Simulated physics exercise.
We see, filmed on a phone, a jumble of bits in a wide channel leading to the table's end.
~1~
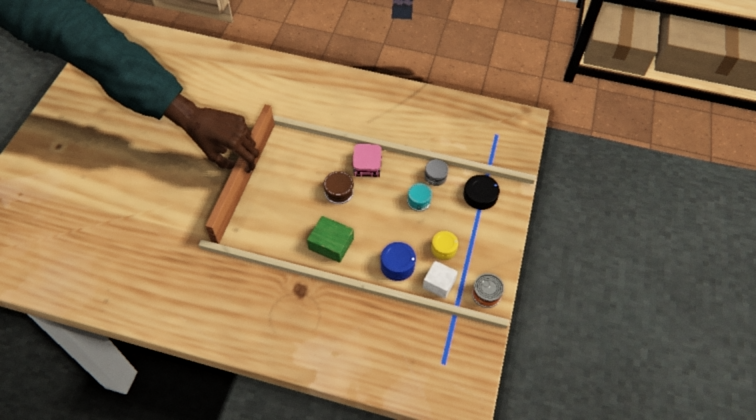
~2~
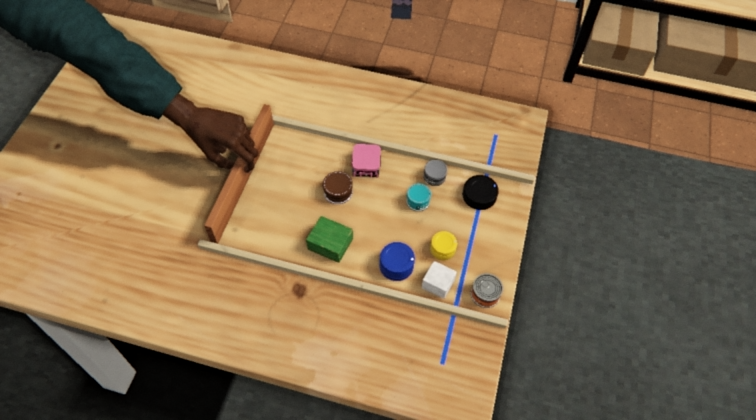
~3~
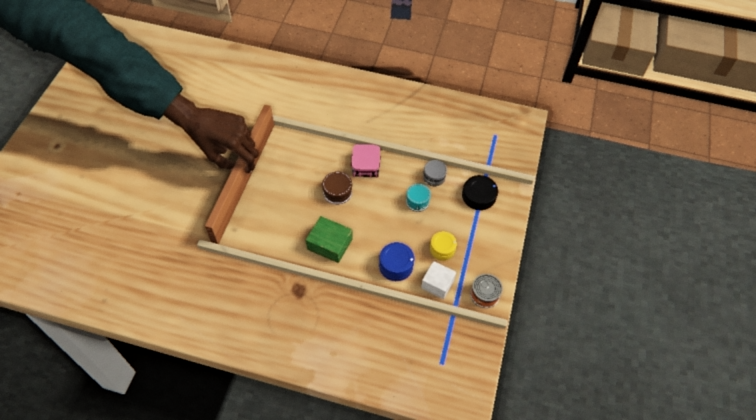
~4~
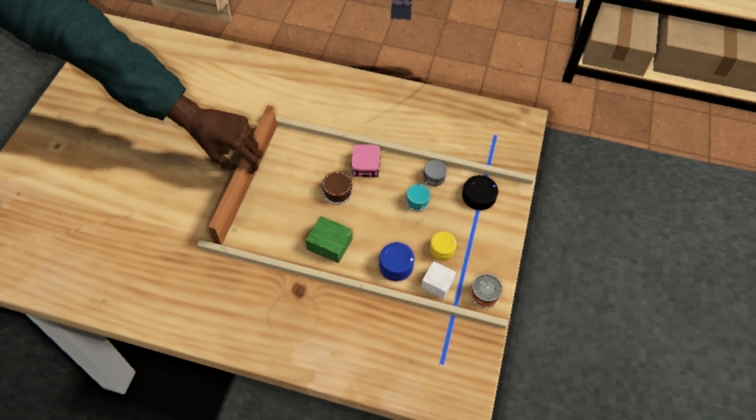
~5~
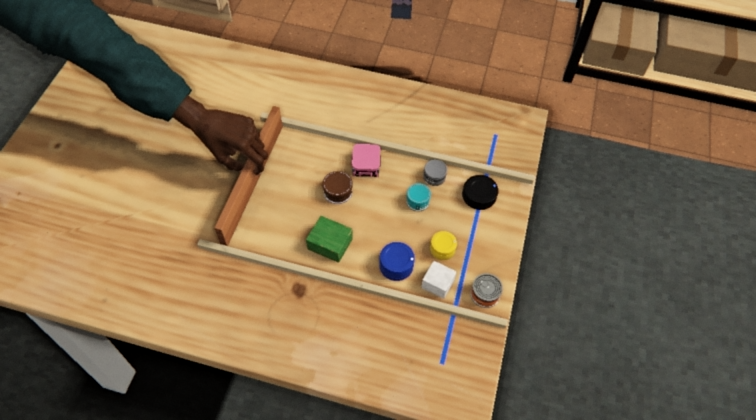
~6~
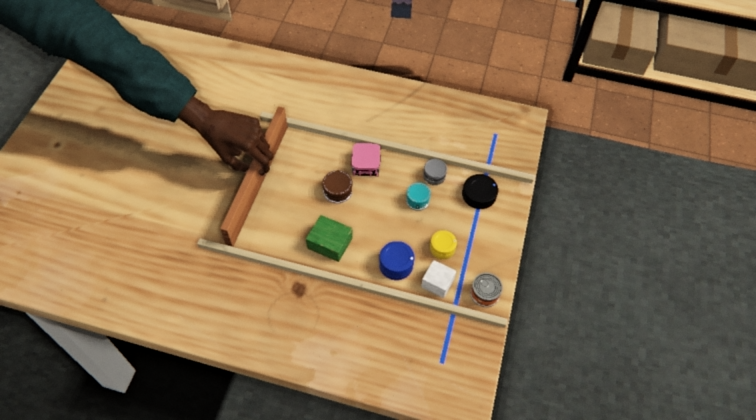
The clip opens on a hand holding a reddish-brown board across a wide channel on a wooden table, with lids, tubs and blocks scattered between it and a blue line of tape. The board stays nearly still at first, then the hand slides it slightly right, while the scattered objects remain in place.
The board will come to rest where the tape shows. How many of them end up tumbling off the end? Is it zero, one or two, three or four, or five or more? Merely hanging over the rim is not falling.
It will be three or four.
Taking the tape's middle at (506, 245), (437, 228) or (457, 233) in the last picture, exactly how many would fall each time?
Result per try: 7; 1; 2.
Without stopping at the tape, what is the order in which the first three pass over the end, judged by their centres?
Order, earliest first: Orange tin, white block, black lid.
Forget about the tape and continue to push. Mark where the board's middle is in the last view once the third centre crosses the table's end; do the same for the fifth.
The middle sits near (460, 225) at the first moment and near (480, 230) at the second.
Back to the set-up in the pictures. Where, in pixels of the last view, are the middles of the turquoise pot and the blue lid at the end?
Near (513, 217) and (516, 293).
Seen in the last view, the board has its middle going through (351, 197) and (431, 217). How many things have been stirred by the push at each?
Moved so far: 3, later 10.
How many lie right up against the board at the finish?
That makes 4.
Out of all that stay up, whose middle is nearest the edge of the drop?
The blue lid.
Early on, none off yet; orange tin at rest near (486, 290); black lid at rest near (480, 192); white block at rest near (439, 279).
A while later, none off yet; orange tin at rest near (486, 290); black lid at rest near (480, 192); white block moving near (441, 280).
Further along, none off yet; orange tin leaning well over near (532, 312); black lid travelled about its own width near (505, 202); white block travelled well along near (499, 299).
Finally, the number that fall off is three or four; lost, white block, black lid and orange tin.
